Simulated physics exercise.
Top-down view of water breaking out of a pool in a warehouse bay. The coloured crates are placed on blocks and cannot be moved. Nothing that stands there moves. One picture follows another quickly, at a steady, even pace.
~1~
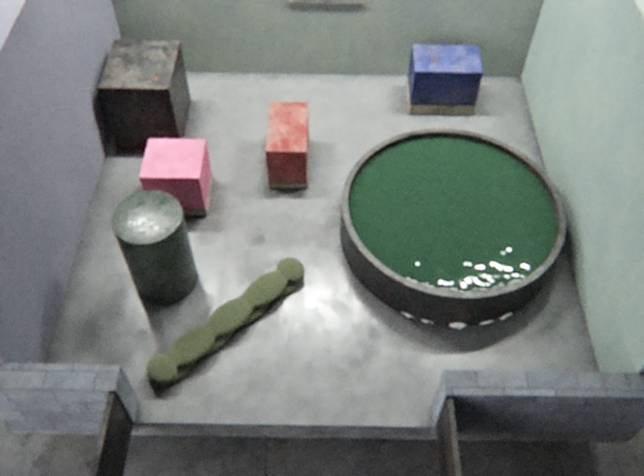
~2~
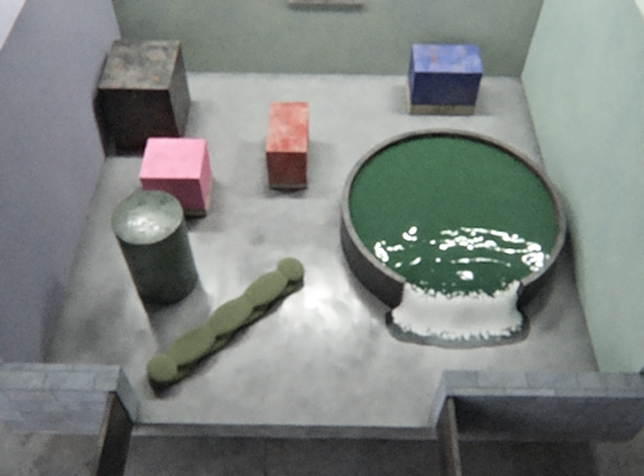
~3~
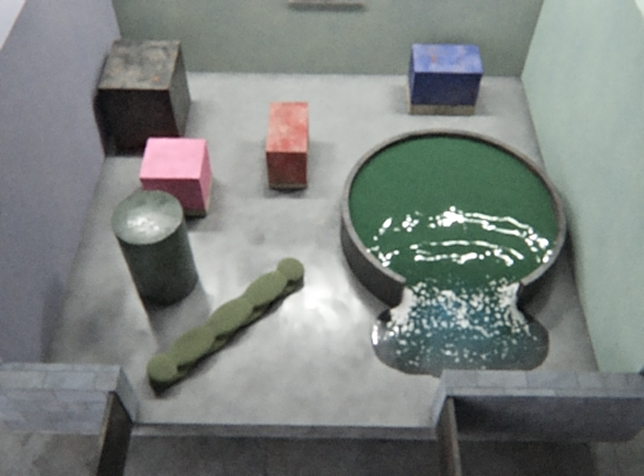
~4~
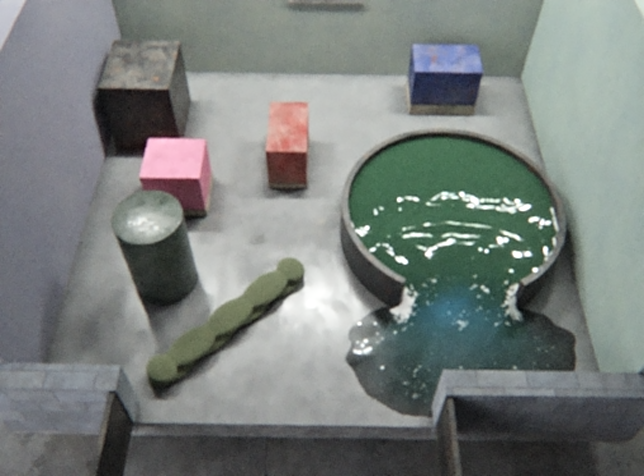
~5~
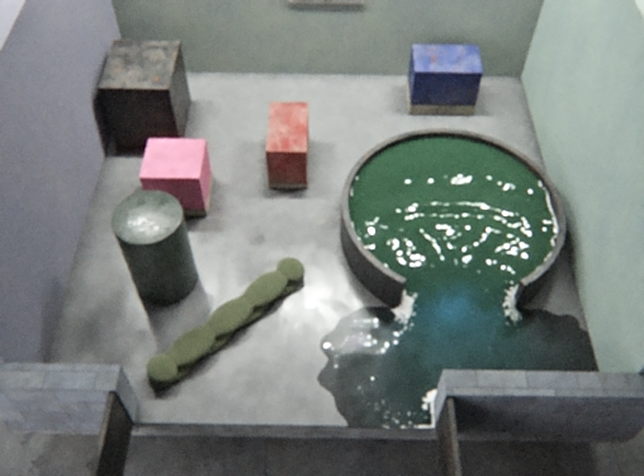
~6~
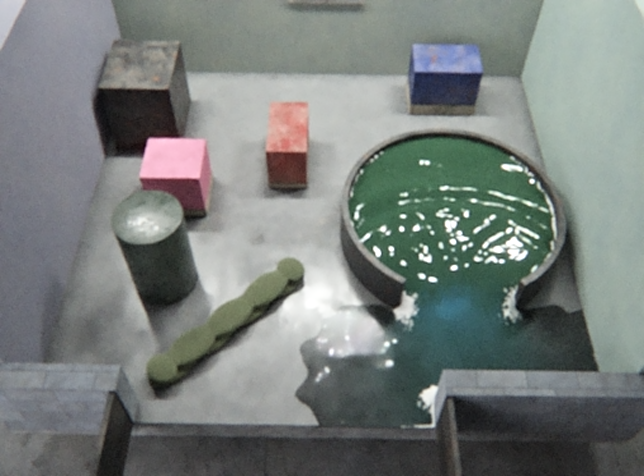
The clip shows a round pool of green water in a grey bay with coloured blocks, a cylinder and a twisted bar; water bursts through the pool's front rim and spreads across the floor toward the viewer and sideways.
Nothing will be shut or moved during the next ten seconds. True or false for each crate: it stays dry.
Blue crate: True, it stays dry; pink crate: True, it stays dry; red crate: True, it stays dry.
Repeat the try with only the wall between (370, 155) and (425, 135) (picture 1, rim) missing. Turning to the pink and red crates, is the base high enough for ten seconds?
I expect pink goes wet while red goes wet.
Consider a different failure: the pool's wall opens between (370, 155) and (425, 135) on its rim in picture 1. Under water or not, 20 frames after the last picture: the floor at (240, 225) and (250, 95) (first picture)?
Untouched, submerged.
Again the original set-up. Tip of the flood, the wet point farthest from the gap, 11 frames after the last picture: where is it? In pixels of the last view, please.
Close to (198, 399), I think.
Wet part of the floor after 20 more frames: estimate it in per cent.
That should be about 30 %.
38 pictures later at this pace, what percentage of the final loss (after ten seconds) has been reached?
Near 65 %.
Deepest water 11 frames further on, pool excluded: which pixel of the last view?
At about (598, 406).
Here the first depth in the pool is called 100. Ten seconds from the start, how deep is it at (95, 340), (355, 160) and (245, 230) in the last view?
First spot roughly 2 %, second 4 %, third 2 %.
A moment on, water covers 10 % of the floor; the blue crate not reached, the pink crate not reached, the red crate not reached.
Next, water covers 20 % of the floor; the blue crate not reached, the pink crate not reached, the red crate not reached.
Then, water covers 30 % of the floor; the blue crate water round its plinth, the pink crate not reached, the red crate not reached.
Later, water covers 40 % of the floor; the blue crate water round its plinth, the pink crate not reached, the red crate not reached.
In the end, water covers 50 % of the floor; the blue crate stayed above the water, the pink crate stayed above the water, the red crate stayed above the water.
